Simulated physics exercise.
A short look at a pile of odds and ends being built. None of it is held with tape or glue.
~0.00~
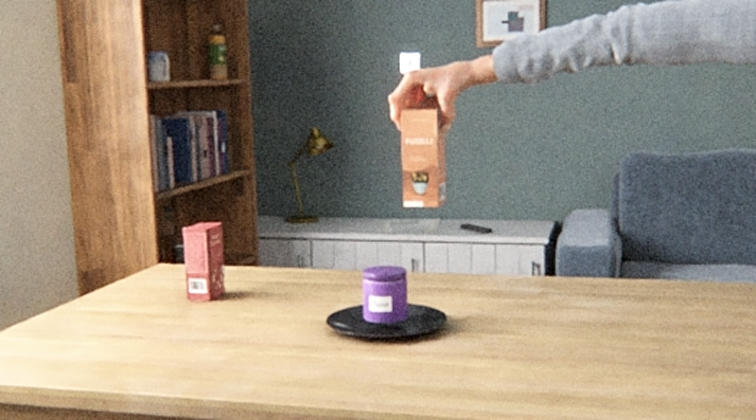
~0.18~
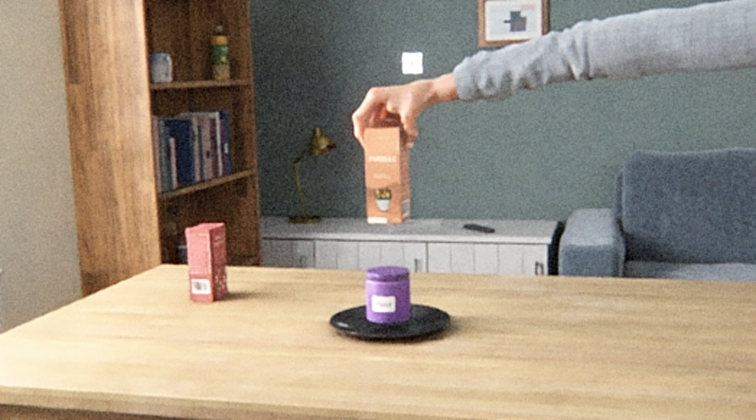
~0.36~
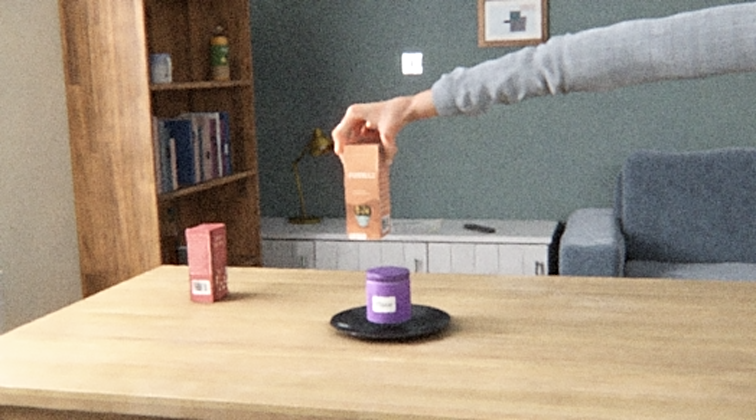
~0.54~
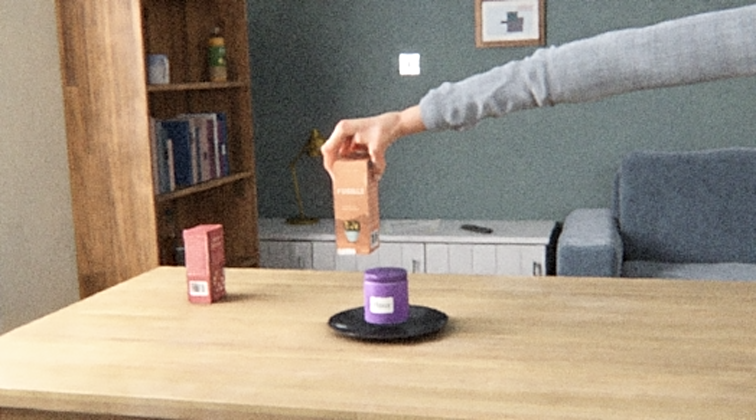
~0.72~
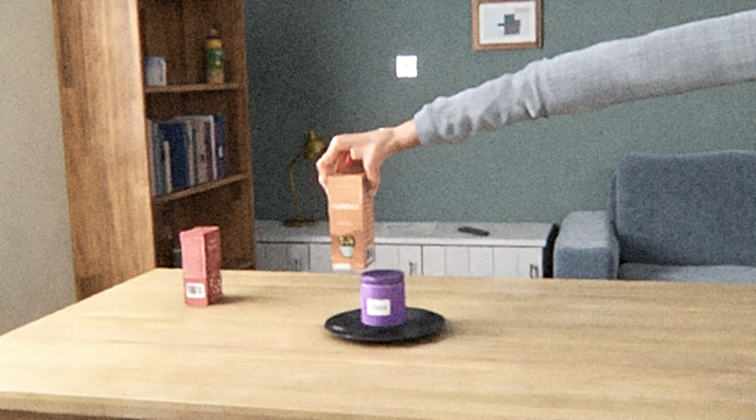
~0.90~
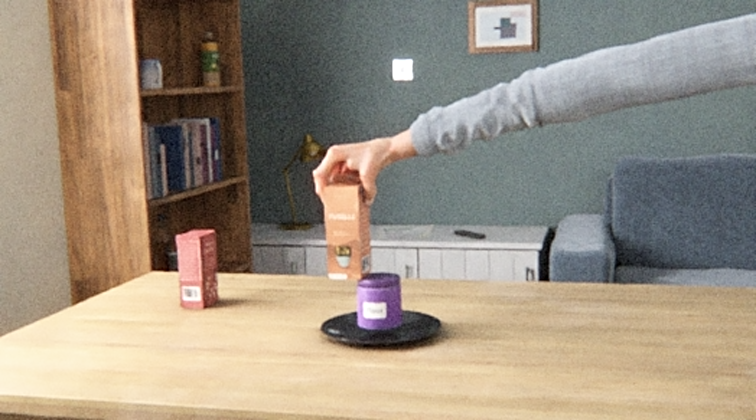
An arm in a grey-blue sleeve reaches in from the right across a living room, seen from in front of a wooden table, with a bookshelf at left and a sofa at right. A red carton stands on the table's left, and a purple jar sits on a black plate near the middle. The hand carries an orange carton leftward and down behind the jar, still gripping it, as the view shifts slightly.
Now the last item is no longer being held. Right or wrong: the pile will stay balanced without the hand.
Wrong.
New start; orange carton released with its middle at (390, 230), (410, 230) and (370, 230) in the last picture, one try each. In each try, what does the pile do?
Stays standing; collapses; stays standing.
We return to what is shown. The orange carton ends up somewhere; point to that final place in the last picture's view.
At about (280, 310).
Around 1.20 s, orange carton rocked 24° from its first pose near (332, 237).
Around 1.30 s, orange carton now fallen.
Around 1.40 s, things are still on the move.
Around 1.50 s, as before.
Finally (2.0 s), fallen, orange carton; the other 3 still in place. Final places as the last picture's camera would see them, orange carton near (280, 310). The pile loses its balance.
